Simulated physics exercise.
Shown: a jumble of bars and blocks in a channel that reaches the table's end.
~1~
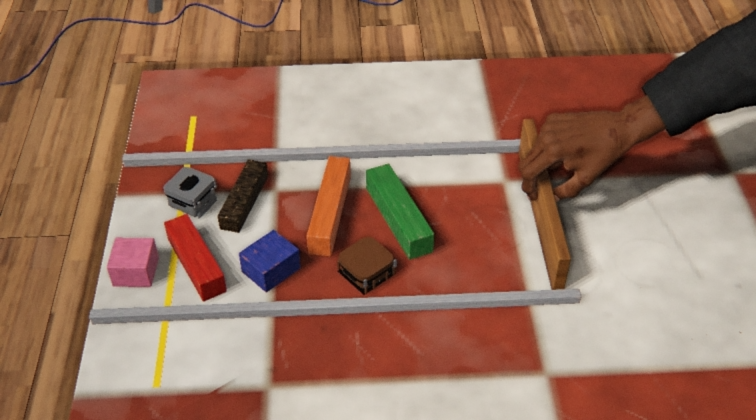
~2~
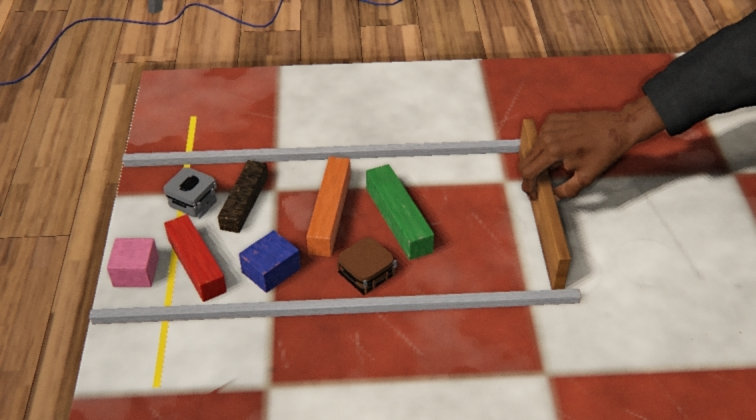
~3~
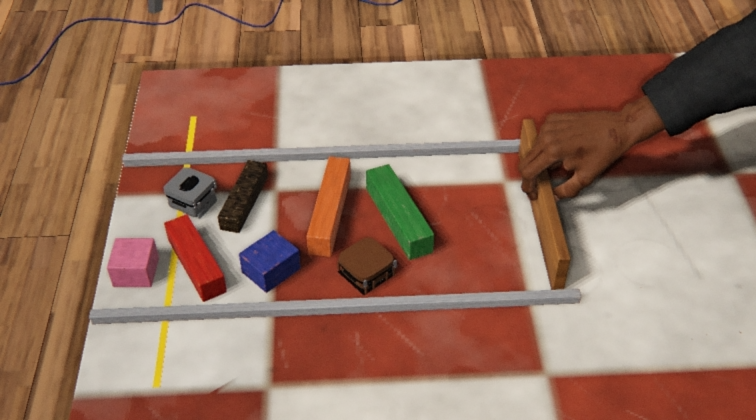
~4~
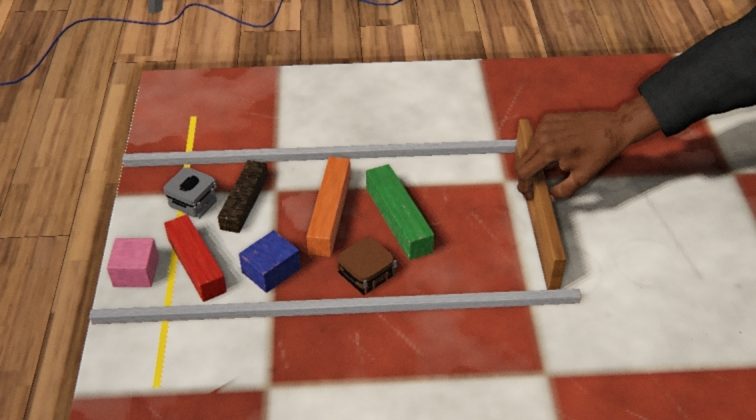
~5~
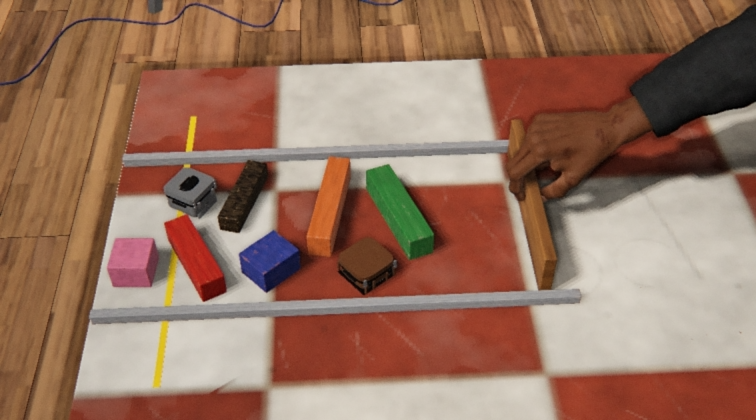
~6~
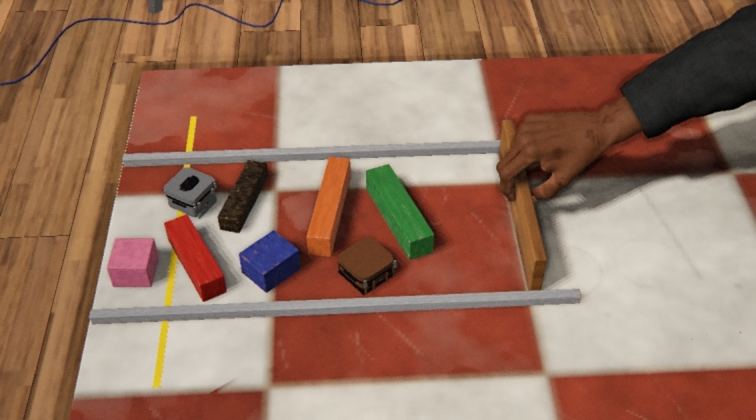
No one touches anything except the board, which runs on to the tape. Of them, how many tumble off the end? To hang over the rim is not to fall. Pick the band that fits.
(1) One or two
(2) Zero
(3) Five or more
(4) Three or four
4, three or four.
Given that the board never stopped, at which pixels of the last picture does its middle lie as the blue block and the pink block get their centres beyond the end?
Blue block: (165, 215); pink block: (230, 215).
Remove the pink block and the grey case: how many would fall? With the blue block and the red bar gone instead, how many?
1, then 1.
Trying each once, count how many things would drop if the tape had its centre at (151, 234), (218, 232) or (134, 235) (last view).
You'd get 5, then 1, then 6.
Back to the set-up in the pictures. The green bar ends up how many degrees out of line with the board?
The angle is about 0 degrees.
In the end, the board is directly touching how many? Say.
2 are in contact with it.
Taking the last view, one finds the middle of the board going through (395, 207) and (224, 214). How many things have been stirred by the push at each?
First 2, after that 8.
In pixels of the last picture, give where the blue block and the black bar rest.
Blue block at about (107, 269), black bar at about (122, 198).
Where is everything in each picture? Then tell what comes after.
Pink block (133, 262); grey case (191, 193); red bar (195, 257); board (542, 201); tape (178, 233), in the first frame.
Grey case (191, 193); black bar (244, 196), in the second frame.
Red bar (195, 257); green bar (399, 211), in the third frame.
Pink block (133, 262); orange bar (330, 205), in the fourth frame.
Grey case (191, 193); blue block (270, 261), in the fifth frame.
Pink block (133, 262); grey case (191, 193); red bar (195, 257); board (521, 202); tape (178, 233), in the sixth frame.
A little later, none off yet; pink block at rest near (133, 262); grey case at rest near (191, 193); red bar at rest near (195, 257).
When it is over, the number that fall off is three or four; down, red bar, grey case and pink block.
